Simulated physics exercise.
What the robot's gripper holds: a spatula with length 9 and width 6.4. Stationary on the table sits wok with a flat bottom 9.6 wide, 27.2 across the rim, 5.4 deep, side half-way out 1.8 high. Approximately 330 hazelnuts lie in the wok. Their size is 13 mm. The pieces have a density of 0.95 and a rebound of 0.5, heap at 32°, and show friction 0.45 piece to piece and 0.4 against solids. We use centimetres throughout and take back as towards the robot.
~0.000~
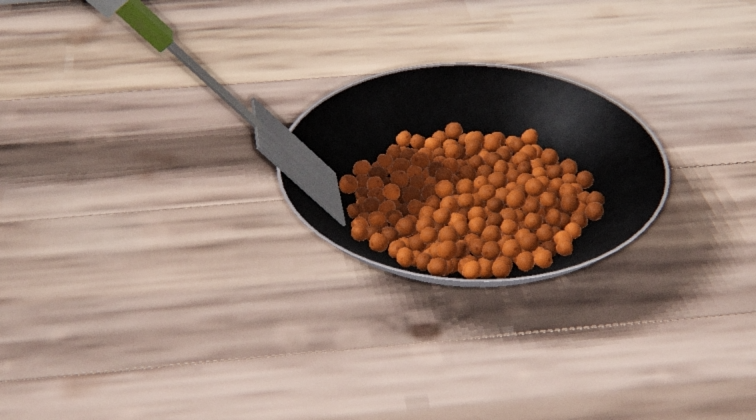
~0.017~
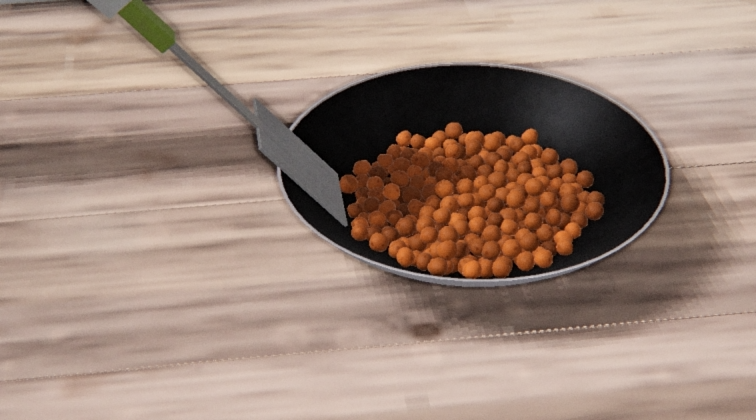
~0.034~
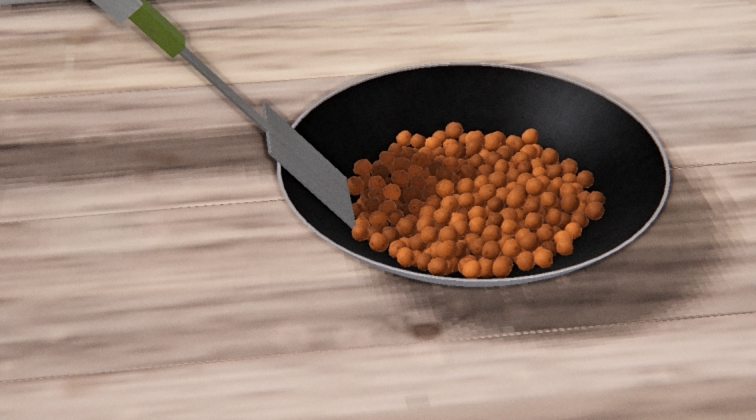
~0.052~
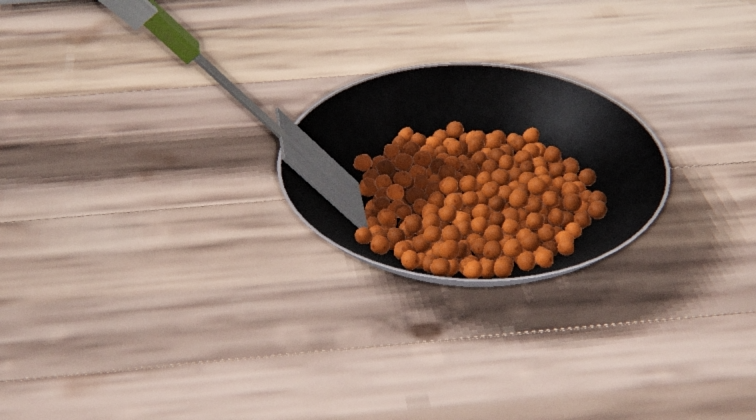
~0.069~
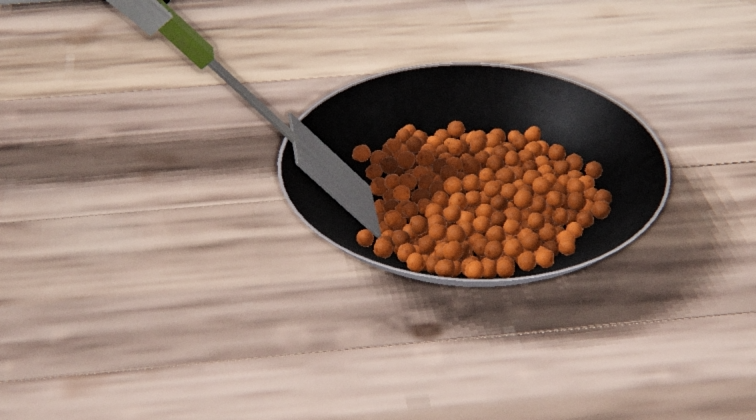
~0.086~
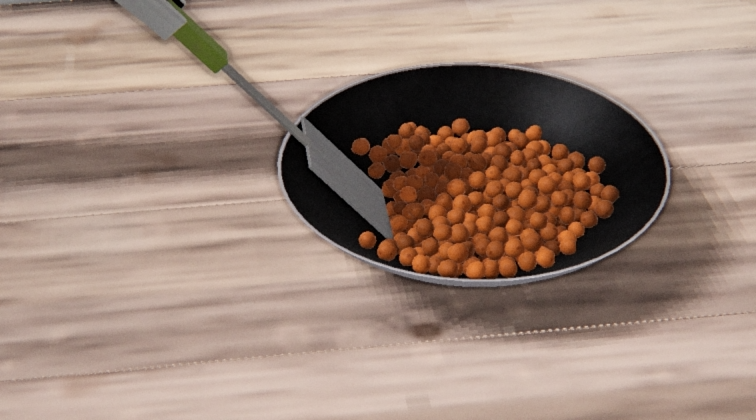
In a black wok on a wooden table, a spatula slowly pushes hazelnuts slightly right.
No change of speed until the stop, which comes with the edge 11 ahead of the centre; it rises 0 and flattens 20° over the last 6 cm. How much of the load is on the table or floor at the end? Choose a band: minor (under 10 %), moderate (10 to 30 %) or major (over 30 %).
Moderate.
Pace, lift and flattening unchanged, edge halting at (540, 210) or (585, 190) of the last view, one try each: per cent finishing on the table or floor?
First try about 0 percent, second about 0 percent.
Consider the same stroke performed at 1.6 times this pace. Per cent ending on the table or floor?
Something close to 30 per cent ends up on the table or floor.
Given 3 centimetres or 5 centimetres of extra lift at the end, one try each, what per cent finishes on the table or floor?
About 25 and 20 per cent.
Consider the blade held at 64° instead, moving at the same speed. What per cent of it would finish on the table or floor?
20 %.
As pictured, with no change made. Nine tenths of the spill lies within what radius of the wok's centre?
Roughly 30 cm.
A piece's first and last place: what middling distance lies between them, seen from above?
Somewhere near 5 centimetres, I reckon.
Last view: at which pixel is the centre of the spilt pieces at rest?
Approximately at (745, 182).
After 0.21 s, sloping 51°, highest piece 5 above the table; 331 in the wok.
After 0.34 s, sloping 45°, highest piece 7 above the table; 331 in the wok.
After 0.60 s, sloping 31°, highest piece 7 above the table; 267 in the wok, 61 on the table or floor, 3 on the blade or in flight.
After 1.65 s, sloping 31°, highest piece 7 above the table; 267 in the wok, 64 on the table or floor.
In the end, 267 in the wok, 64 on the table or floor. That is 19 % on the table or floor.
